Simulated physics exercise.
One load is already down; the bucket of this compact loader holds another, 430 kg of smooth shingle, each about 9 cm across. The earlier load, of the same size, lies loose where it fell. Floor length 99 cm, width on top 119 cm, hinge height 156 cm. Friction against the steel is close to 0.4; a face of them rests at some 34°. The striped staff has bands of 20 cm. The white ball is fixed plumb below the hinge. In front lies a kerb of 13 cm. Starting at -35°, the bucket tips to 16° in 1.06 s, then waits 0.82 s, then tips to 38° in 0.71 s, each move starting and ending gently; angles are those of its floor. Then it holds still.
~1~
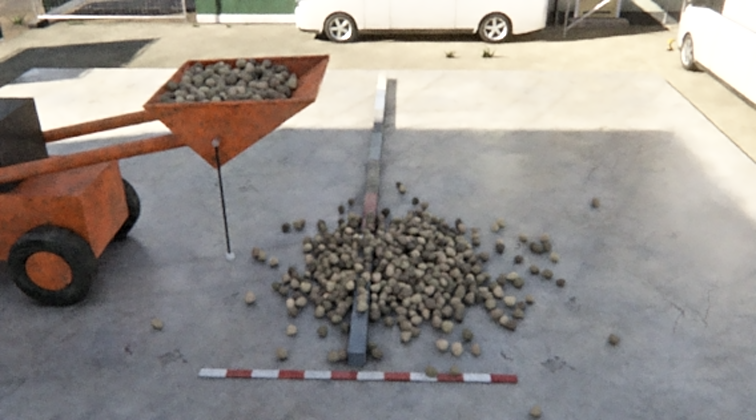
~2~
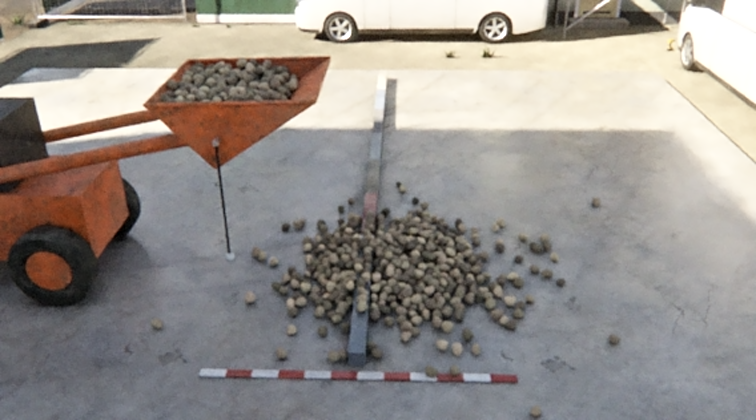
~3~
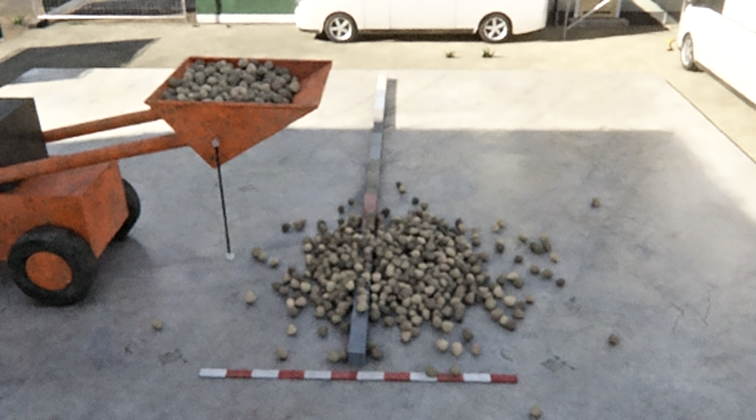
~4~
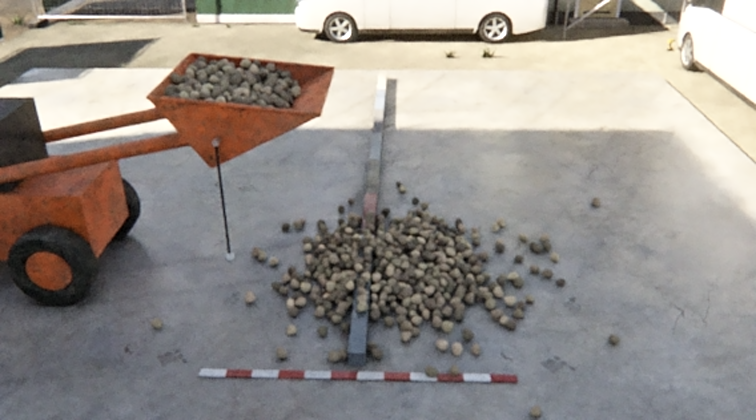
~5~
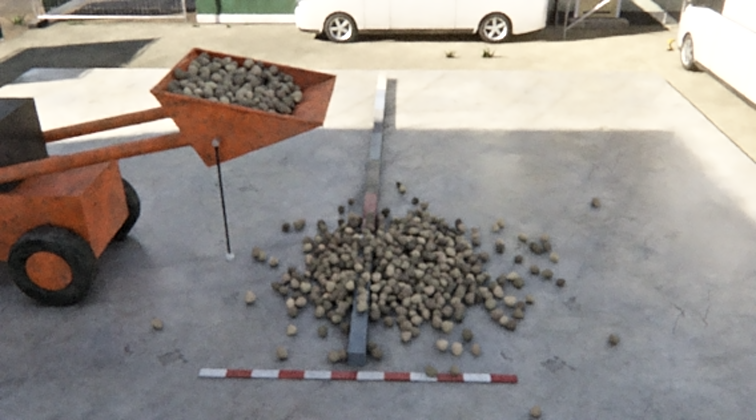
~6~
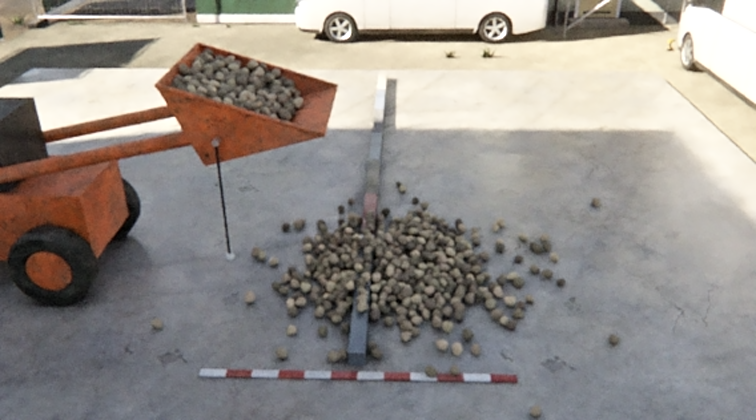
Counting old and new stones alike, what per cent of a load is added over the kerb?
Some 54 per cent is added.
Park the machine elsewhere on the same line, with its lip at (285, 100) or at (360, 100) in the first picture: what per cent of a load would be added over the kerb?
First some 25, then 95 per cent.
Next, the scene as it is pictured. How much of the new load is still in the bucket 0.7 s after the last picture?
Roughly 100 per cent is still inside.
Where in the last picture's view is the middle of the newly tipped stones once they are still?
Around (377, 256).
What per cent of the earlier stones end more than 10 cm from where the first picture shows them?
About 15 per cent.
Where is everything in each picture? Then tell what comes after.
The first picture shows lip at (315, 100), floor tilted -35°, highest stones at (248, 70). The earlier load is highest near (369, 260), 19 cm above ground level, 34 % on this side of the kerb, 66 % over the kerb.
In the second picture, the bucket is at -34°, its lip at (316, 102); the top of the load is at (249, 70).
The third picture shows lip at (318, 107), floor tilted -31°, highest stones at (217, 68).
The fourth picture shows lip at (321, 115), floor tilted -27°, highest stones at (207, 69).
In the fifth picture, the bucket is at -21°, its lip at (323, 124); the top of the load is at (200, 67).
In the sixth picture, the bucket is at -15°, its lip at (325, 135); the top of the load is at (204, 63).
Then, 0.4 s after the last picture the floor is at 8°; in per cent of one load, 100 in the bucket, 34 on this side of the kerb, 66 over the kerb; the foremost stones are at (562, 257).
Then, 0.7 s after the last picture the floor is at 16°; in per cent of one load, 99 in the bucket, 35 on this side of the kerb, 66 over the kerb; the foremost stones are at (562, 257).
Then, 2.6 s after the last picture the floor is at 38°; in per cent of one load, 0 in the bucket, 83 on this side of the kerb, 117 over the kerb; the foremost stones are at (562, 257).
Then, 5.4 s after the last picture the floor is at 38°; in per cent of one load, 0 in the bucket, 80 on this side of the kerb, 119 over the kerb; the foremost stones are at (562, 257). Net gain over the kerb, 54.
